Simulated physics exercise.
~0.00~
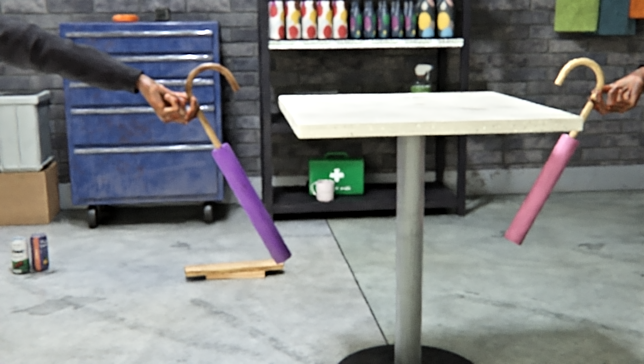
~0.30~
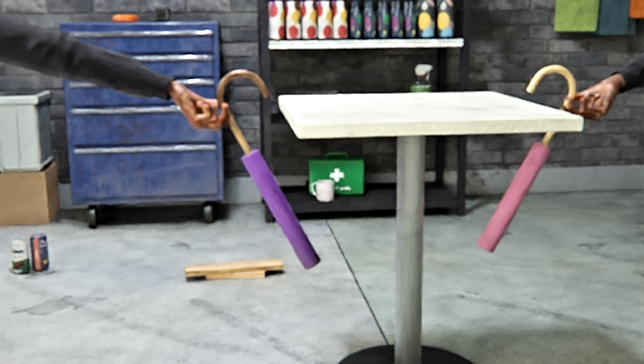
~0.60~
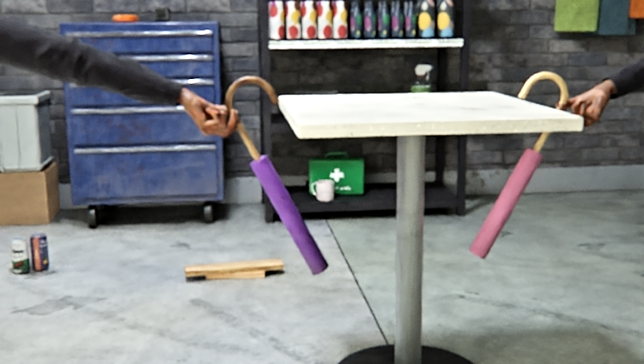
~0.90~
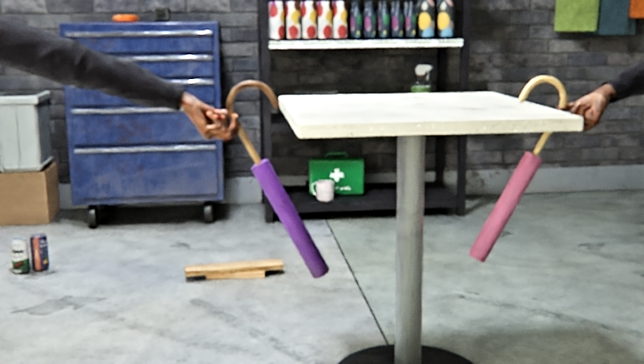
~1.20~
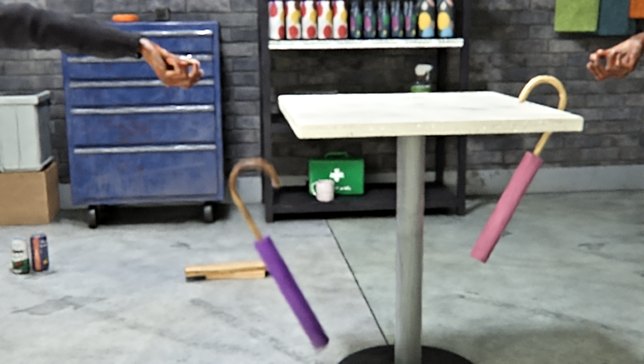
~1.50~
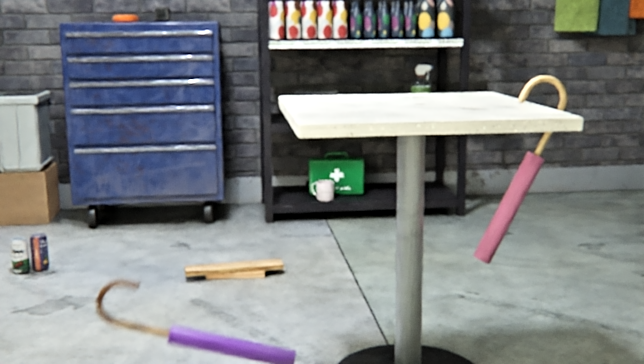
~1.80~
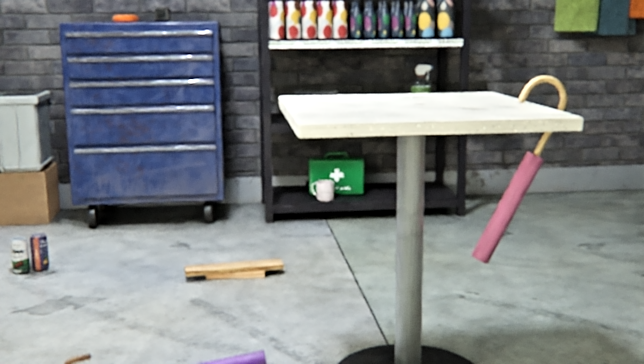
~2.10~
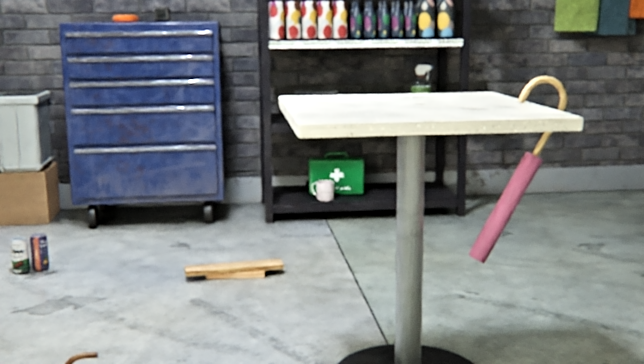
A purple umbrella with a curved wooden handle, held by a hand at the left, and a similar pink one, held at the right, are brought toward opposite edges of a pale table in a workshop, seen from a fixed side view. Behind stand a blue tool cabinet and a shelf of bottles. Both crooks are set at the table's edges. The hands let go and withdraw, and the purple umbrella drops straight away. It tips over as it nears the concrete floor and slips almost wholly out of view at the bottom, while the pink one stays hanging.
